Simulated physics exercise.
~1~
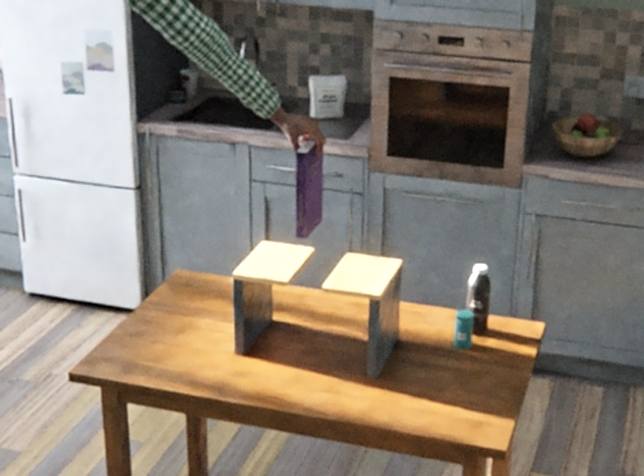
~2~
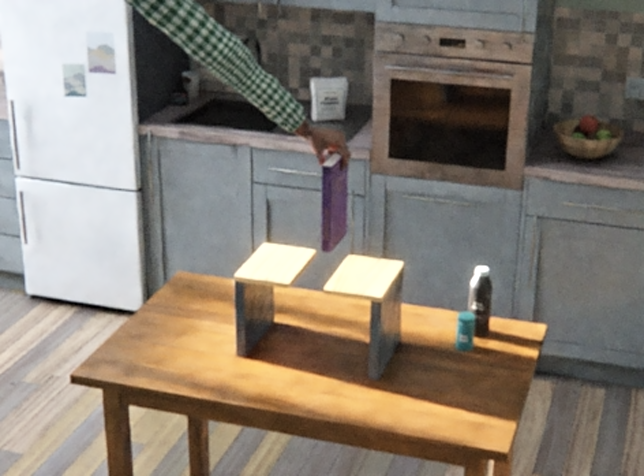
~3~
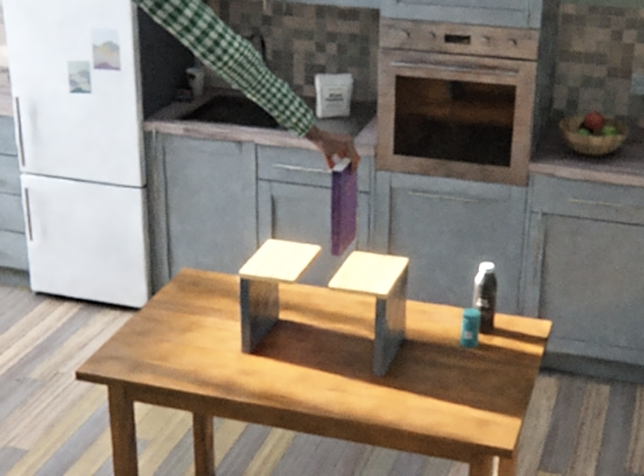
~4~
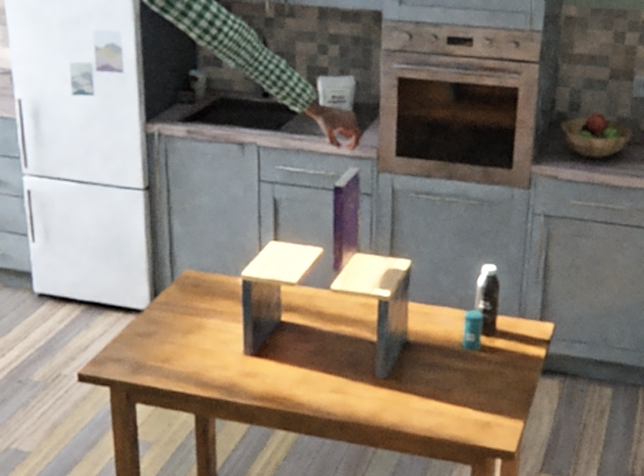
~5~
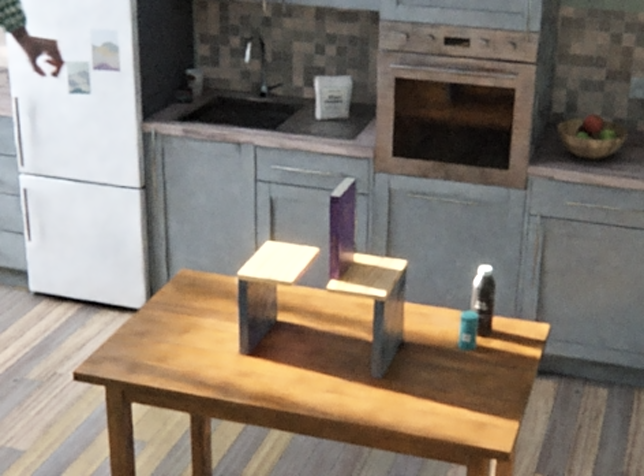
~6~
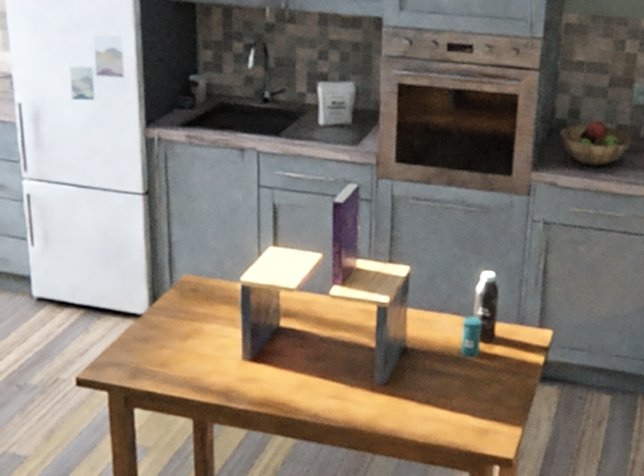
In a grey kitchen seen from above at a slight, swaying angle, a wooden table holds two grey supports with pale tops, set a little apart. A turquoise shaker and a black bottle stand at the right, with a white fridge, an oven and a bowl of fruit behind. A hand in a green checked sleeve carries an upright purple book rightward and lowers it near the gap. It lets go and withdraws to the left. The book stays standing at the inner edge of the right support, while the shaker and bottle remain in place.
